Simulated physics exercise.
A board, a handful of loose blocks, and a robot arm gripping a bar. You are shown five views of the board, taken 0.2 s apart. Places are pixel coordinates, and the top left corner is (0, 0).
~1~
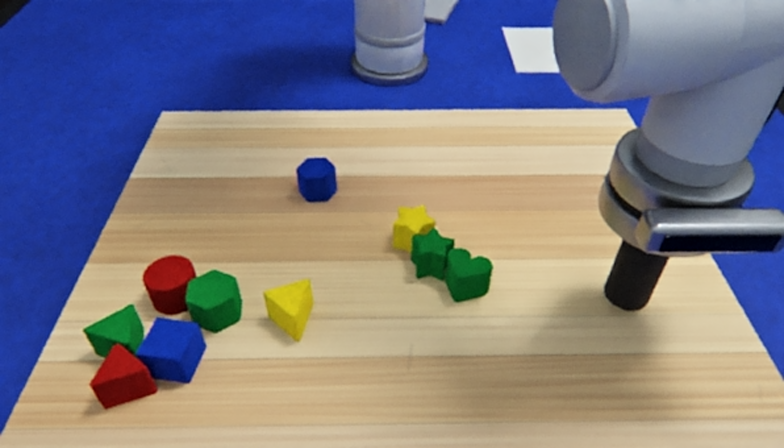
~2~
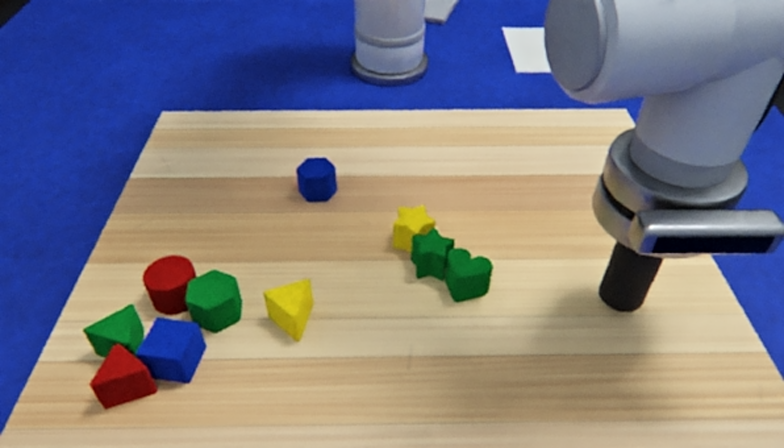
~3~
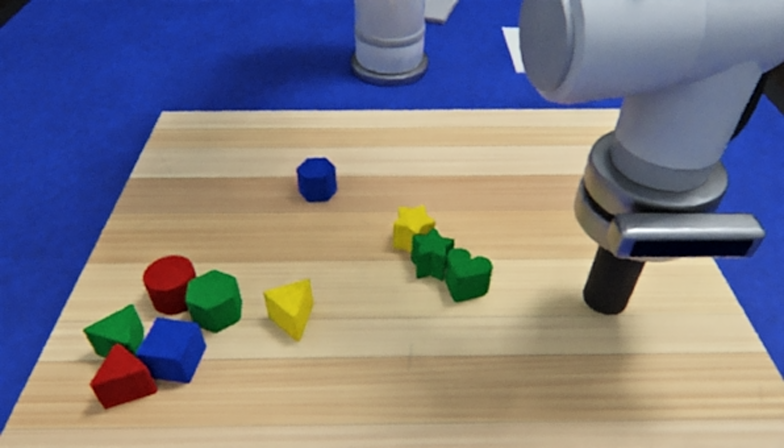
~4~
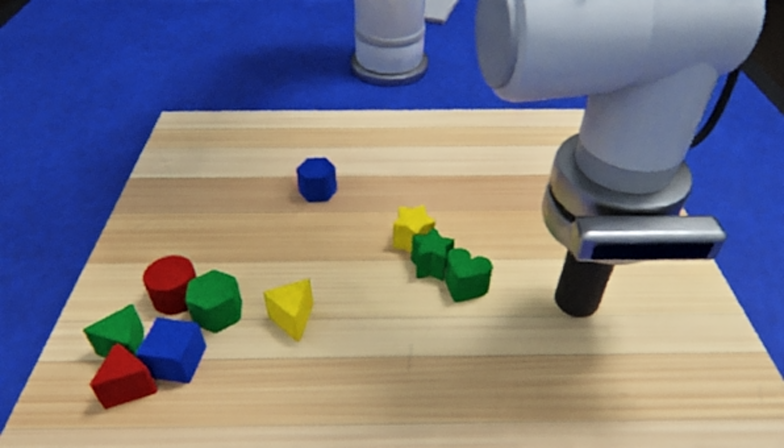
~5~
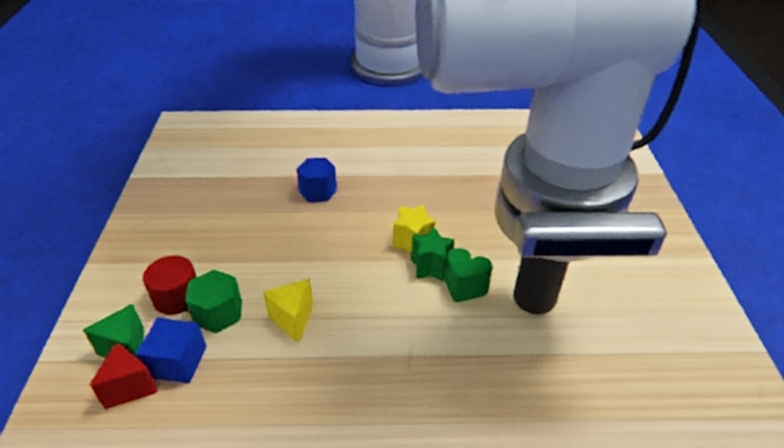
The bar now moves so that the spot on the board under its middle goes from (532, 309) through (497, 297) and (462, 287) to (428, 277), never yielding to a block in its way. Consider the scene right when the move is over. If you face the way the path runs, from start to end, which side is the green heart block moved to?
The answer is left: Facing from the path's start to its end, that's where the green heart block shifts.
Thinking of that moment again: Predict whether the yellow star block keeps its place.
Moved off its spot.
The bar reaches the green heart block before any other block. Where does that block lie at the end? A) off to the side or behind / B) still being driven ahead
Correct choice: B.
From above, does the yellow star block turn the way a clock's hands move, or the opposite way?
From overhead, the rotation is clockwise.
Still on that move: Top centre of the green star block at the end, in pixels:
The point I'd pick in the picture is (379, 231).
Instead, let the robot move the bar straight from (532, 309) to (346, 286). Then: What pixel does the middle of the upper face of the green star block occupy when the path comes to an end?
The middle of its top is at (364, 207).
The first path, step by step. Halfway along, bar (481, 281); yellow star block (408, 214), turned 25° clockwise; green star block (407, 238); green heart block (439, 256).
At the end, bar (429, 267); yellow star block (405, 213), turned 35° clockwise; green star block (379, 231), turned 85° clockwise; green heart block (390, 257), turned 65° anticlockwise.
